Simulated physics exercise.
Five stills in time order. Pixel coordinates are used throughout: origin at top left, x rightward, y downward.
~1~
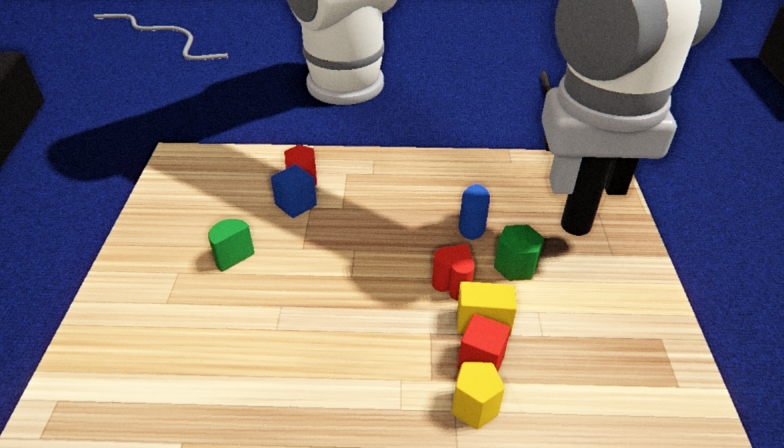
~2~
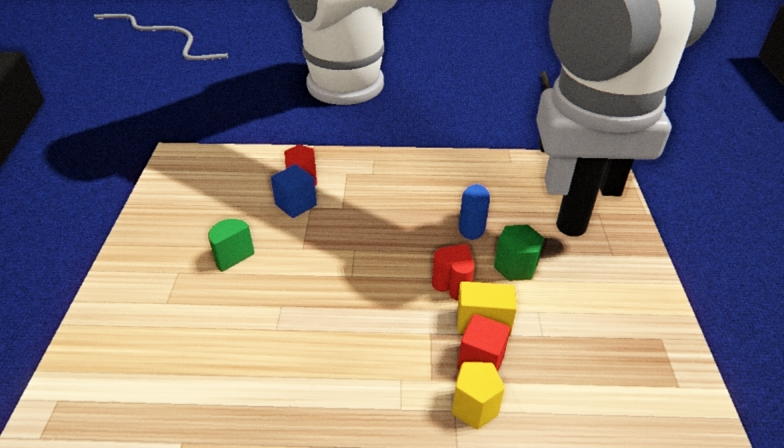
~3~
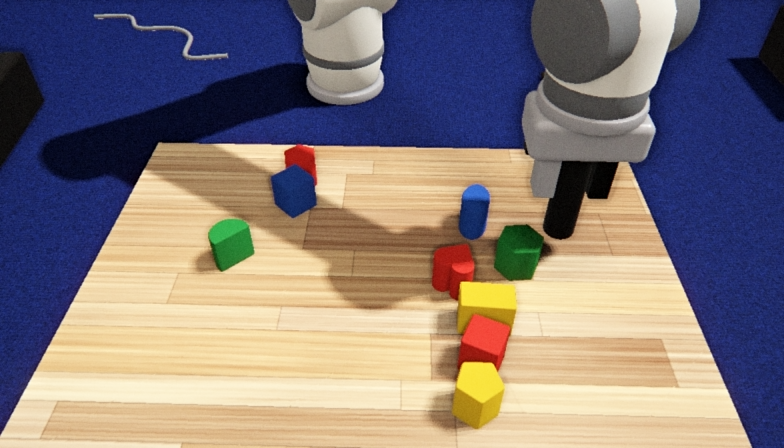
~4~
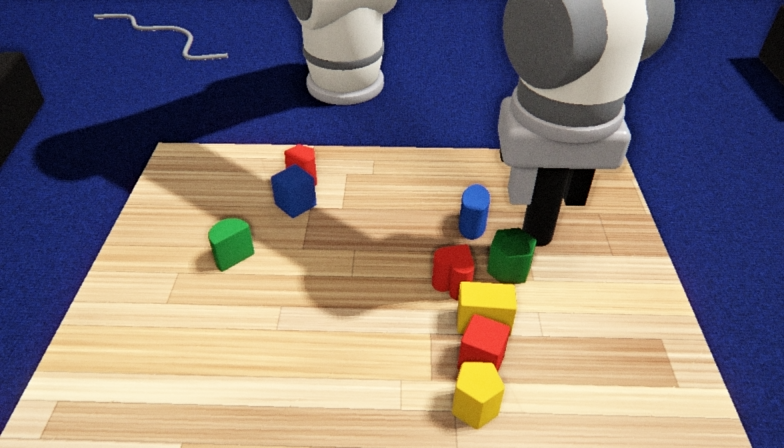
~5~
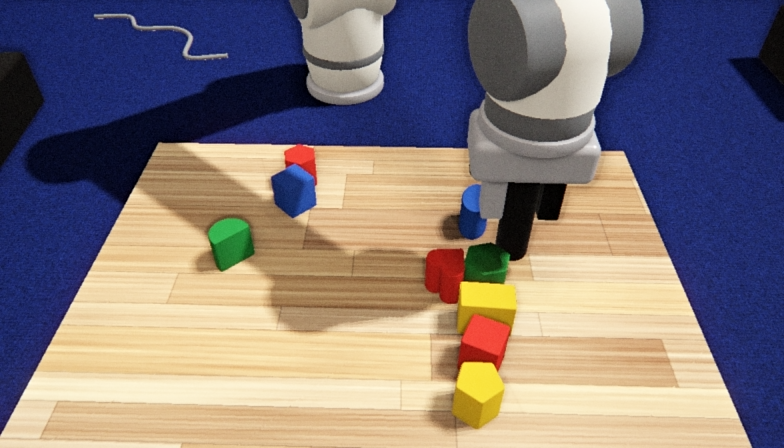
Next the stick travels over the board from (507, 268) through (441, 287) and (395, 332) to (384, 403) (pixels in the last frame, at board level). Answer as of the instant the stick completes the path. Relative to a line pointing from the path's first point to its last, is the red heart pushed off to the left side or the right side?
Out to the right.
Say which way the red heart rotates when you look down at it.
The turn is clockwise.
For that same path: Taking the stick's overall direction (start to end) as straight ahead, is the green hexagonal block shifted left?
I believe so.
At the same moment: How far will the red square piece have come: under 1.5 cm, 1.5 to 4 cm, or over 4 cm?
The move is short, under 1.5 cm.
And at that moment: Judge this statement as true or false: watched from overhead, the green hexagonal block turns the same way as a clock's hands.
The statement is false.
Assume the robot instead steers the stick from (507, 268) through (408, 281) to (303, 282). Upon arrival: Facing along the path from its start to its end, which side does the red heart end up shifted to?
Slides left.
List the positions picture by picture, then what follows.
The first picture shows stick tip (575, 227); block tops, red heart (456, 257); blue oval block (476, 197); red square piece (486, 333); green hexagonal block (522, 238); yellow rectangular block (488, 294).
The second picture shows stick (571, 228); blocks unchanged.
The third picture shows stick (558, 231); blocks unchanged.
The fourth picture shows stick (536, 238); green hexagonal block (514, 241).
The fifth picture shows stick (510, 252); red heart (448, 260); blue oval block (476, 197); red square piece (486, 333); green hexagonal block (488, 257); yellow rectangular block (488, 294).
On the path given first. One third of the way, stick (442, 270); red heart (387, 277), turned 20° clockwise; green hexagonal block (428, 285), turned 30° anticlockwise; yellow rectangular block (485, 298), turned 20° anticlockwise.
Two thirds of the way, stick (395, 315); red heart (362, 290), turned 100° clockwise; green hexagonal block (397, 340), turned 70° anticlockwise; yellow rectangular block (485, 298), turned 20° anticlockwise.
At the end, stick (383, 387); red heart (362, 290), turned 100° clockwise; blue oval block in place; red square piece in place; green hexagonal block (398, 418), turned 95° anticlockwise; yellow rectangular block (485, 298), turned 20° anticlockwise.
